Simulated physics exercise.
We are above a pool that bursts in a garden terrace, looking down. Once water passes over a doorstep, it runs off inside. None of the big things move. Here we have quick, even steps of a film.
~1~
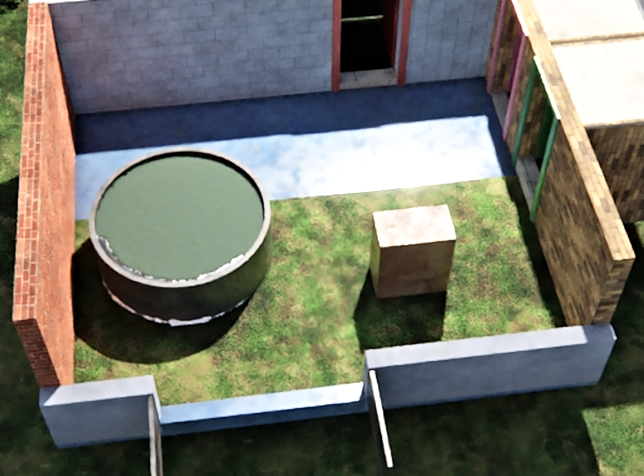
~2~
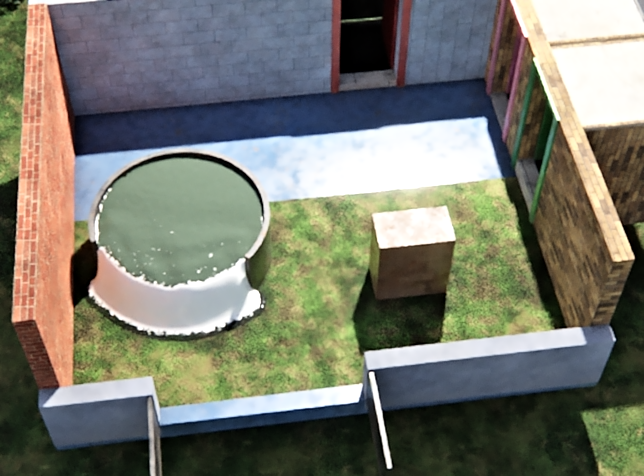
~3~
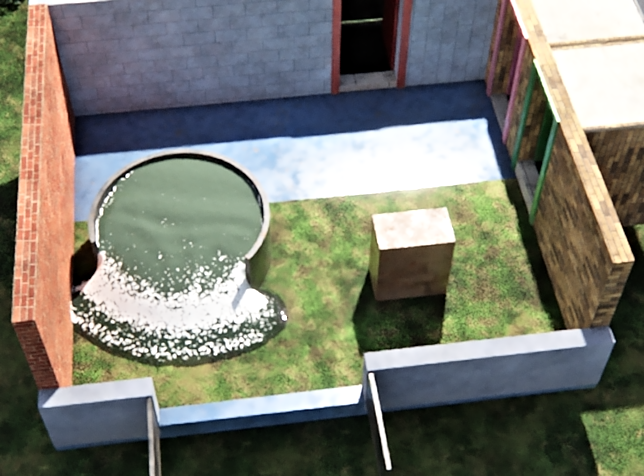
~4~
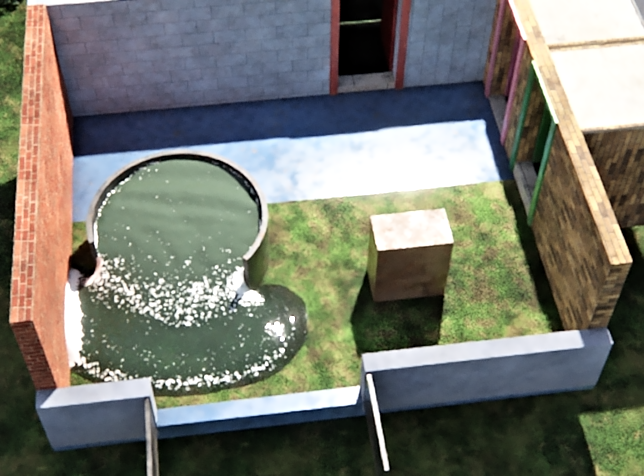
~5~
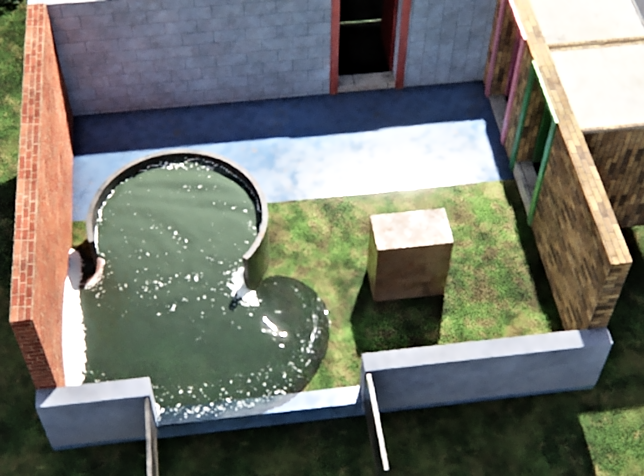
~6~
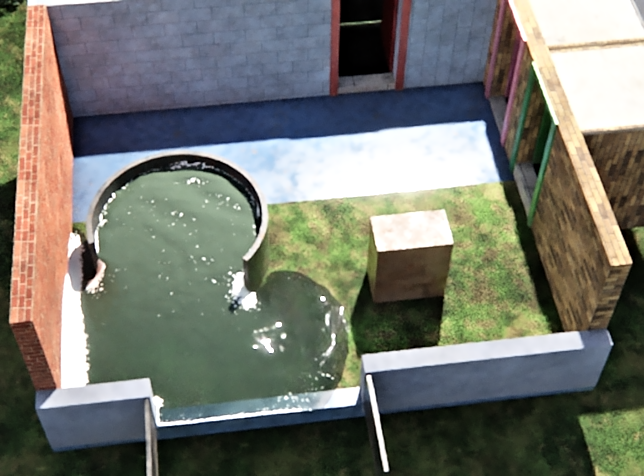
A walled garden terrace with patchy green grass is seen from above, looking down at an angle from a fixed viewpoint. A round pool of dark green water stands at left beside a red brick wall, with a pale box to its right and low grey walls in front. The pool's near side bursts open, and white, foaming water pours out, turning green as it spreads forward and rightward across the grass.
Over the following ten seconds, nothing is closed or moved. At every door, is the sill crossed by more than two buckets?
The red door: No; the pink door: No; the green door: No.
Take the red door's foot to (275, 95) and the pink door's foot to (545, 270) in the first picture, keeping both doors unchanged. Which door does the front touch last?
I'd go with the door marked green.
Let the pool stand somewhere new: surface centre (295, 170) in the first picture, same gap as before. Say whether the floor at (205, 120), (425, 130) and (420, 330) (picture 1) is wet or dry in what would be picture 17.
Going through the three places: Out of reach, out of reach, in the spill.
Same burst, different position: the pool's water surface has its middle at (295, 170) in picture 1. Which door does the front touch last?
Answer: The red one.
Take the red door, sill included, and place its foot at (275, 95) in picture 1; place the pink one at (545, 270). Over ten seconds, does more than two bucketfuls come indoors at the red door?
For the red door, the answer is that it stays on the safe side.
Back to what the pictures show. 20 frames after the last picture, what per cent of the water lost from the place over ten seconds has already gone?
My figure: 65 percent.
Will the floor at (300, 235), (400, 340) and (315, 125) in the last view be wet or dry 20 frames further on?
First spot not wet, second soaked, third not wet.
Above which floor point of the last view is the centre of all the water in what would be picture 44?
Close to (241, 278).
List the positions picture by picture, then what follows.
The pool at (181, 217) is whole and still, in the first frame.
Water pours out at (166, 309) and has run to (259, 298), in the second frame.
The front is at (280, 320), out from the gap at (166, 311), in the third frame.
The front is at (301, 318), out from the gap at (164, 314), in the fourth frame.
The front is at (323, 335), out from the gap at (164, 314), in the fifth frame.
The front is at a hidden place, out from the gap at (164, 315), in the sixth frame.
A moment on, water covers 25 % of the floor; the red door not reached, the pink door not reached, the green door not reached.
Next, water covers 30 % of the floor; the red door not reached, the pink door not reached, the green door not reached.
Then, water covers 40 % of the floor; the red door not reached, the pink door not reached, the green door not reached.
Later, water covers 70 % of the floor; the red door wet at the sill, nothing in, the pink door not reached, the green door not reached.
In the end, water covers 95 % of the floor; the red door wet at the sill, nothing in, the pink door wet at the sill, nothing in, the green door wet at the sill, nothing in.
